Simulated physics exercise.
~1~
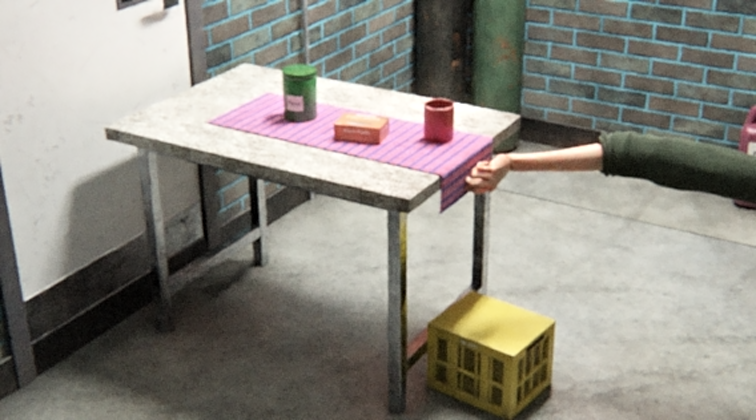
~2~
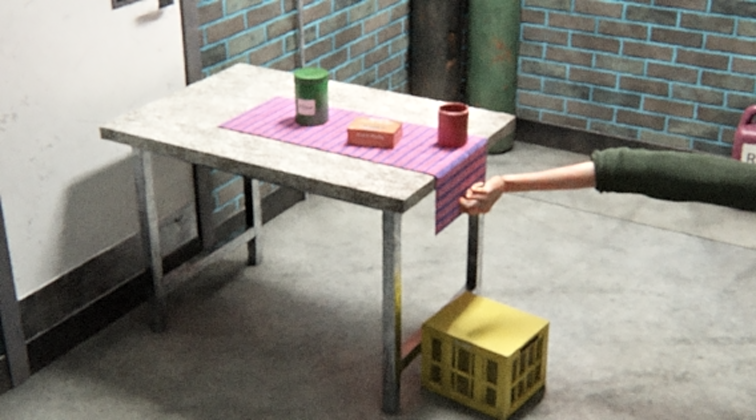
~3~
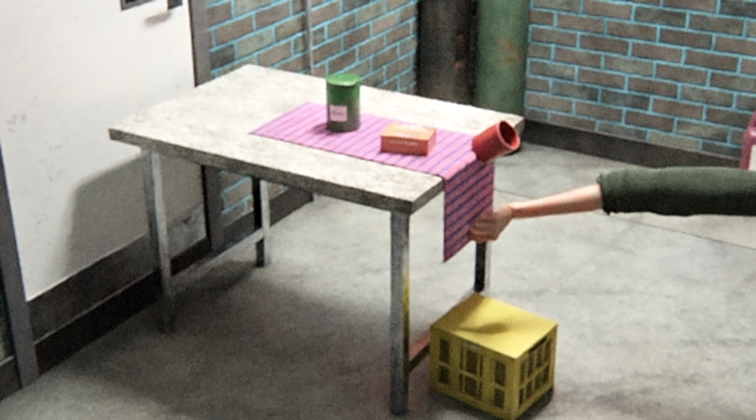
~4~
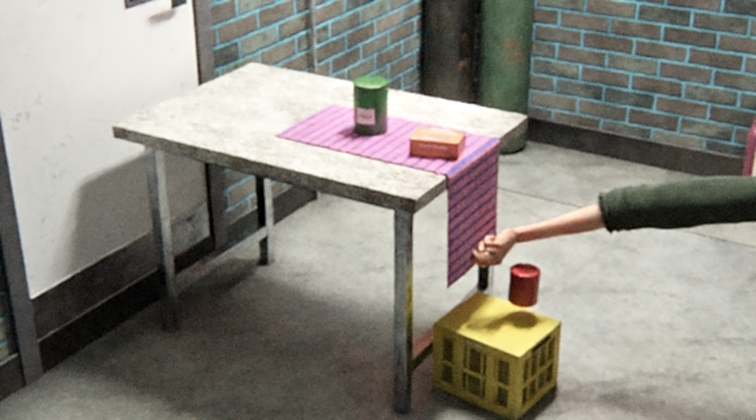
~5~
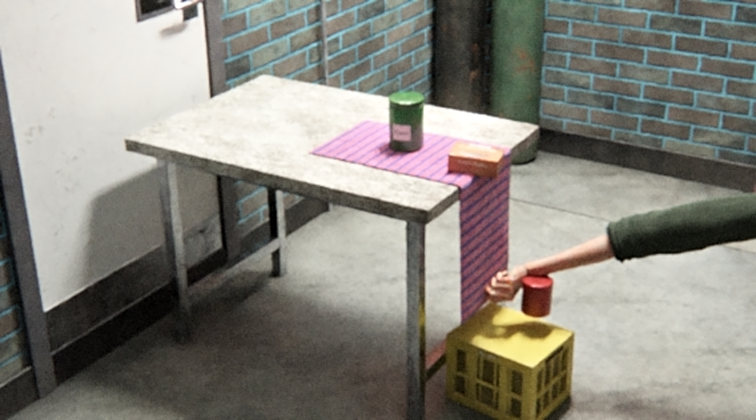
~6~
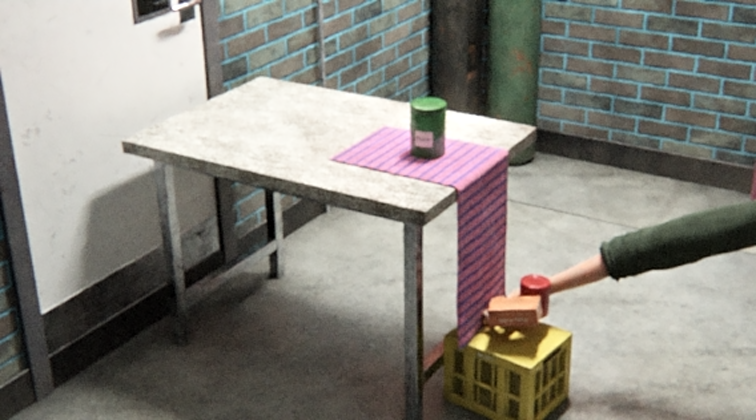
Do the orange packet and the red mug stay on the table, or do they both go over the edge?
They both go over the edge. The red mug falls first, and the orange packet is carried off the end later.
